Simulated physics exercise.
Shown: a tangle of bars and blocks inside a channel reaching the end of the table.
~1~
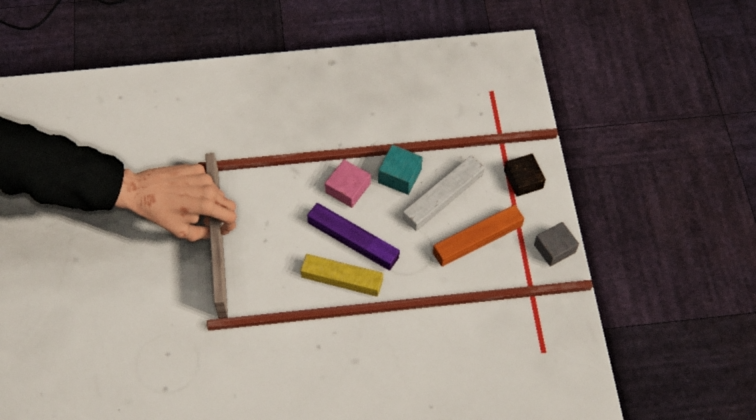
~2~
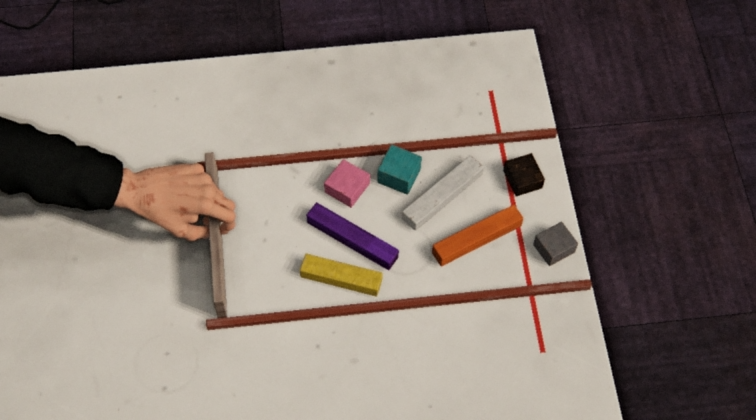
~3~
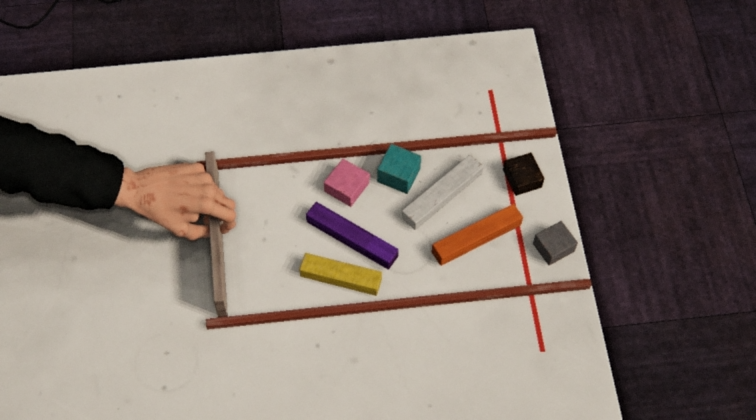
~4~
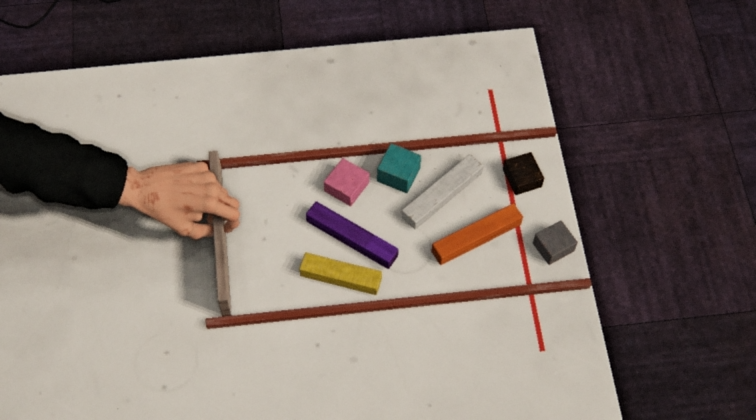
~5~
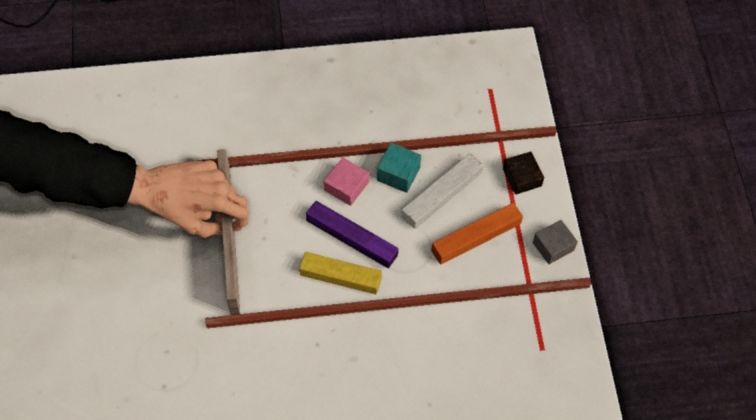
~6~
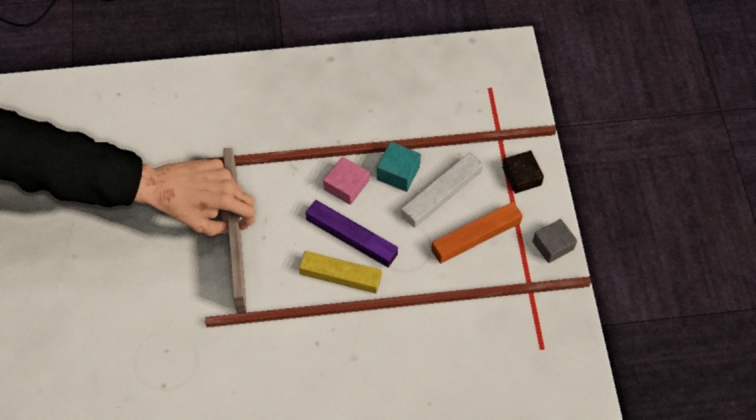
At the start, a hand holds a board across the left end of a channel between two dark red rails, with coloured bars and blocks lying ahead near a red line. After staying nearly still, the hand slides the board slightly right, while the bars and blocks remain in place, untouched.
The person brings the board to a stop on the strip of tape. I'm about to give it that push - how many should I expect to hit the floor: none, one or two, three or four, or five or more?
Expect three or four.
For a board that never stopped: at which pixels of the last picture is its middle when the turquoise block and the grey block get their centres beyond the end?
Approx. (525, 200) for the first, approx. (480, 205) for the second.
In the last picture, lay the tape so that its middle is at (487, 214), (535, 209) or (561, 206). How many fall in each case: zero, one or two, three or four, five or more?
Well, going through them: Three or four, then at least five, then more than four.
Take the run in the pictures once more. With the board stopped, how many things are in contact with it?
Contact count: 3.
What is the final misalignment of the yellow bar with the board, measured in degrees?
It is near 60° out of line.
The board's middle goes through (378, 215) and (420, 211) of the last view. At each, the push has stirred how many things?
Counts: 6 and 7.
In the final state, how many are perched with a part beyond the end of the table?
The count is 3.
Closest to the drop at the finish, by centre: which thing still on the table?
Going by centres, it is the turquoise block.
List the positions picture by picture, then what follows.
The first picture shows grey block (556, 244); black block (525, 175); orange stick (479, 236); board (217, 234); tape (516, 214).
The second picture shows black block (524, 175); white bar (443, 193).
The third picture shows orange stick (477, 235); turquoise block (399, 169).
The fourth picture shows grey block (555, 243); purple stick (352, 235).
The fifth picture shows black block (523, 173); yellow bar (341, 273).
The sixth picture shows grey block (555, 241); black block (523, 172); orange stick (477, 233); board (235, 229); tape (514, 211).
A little later, none off yet; grey block at rest near (555, 241); black block at rest near (523, 172); orange stick at rest near (477, 233).
Next, none off yet; grey block at rest near (555, 241); black block shifted a little near (536, 173); orange stick shifted about its own width near (536, 211).
When it is over, the number that fall off is three or four; down, white bar, orange stick, black block and grey block.
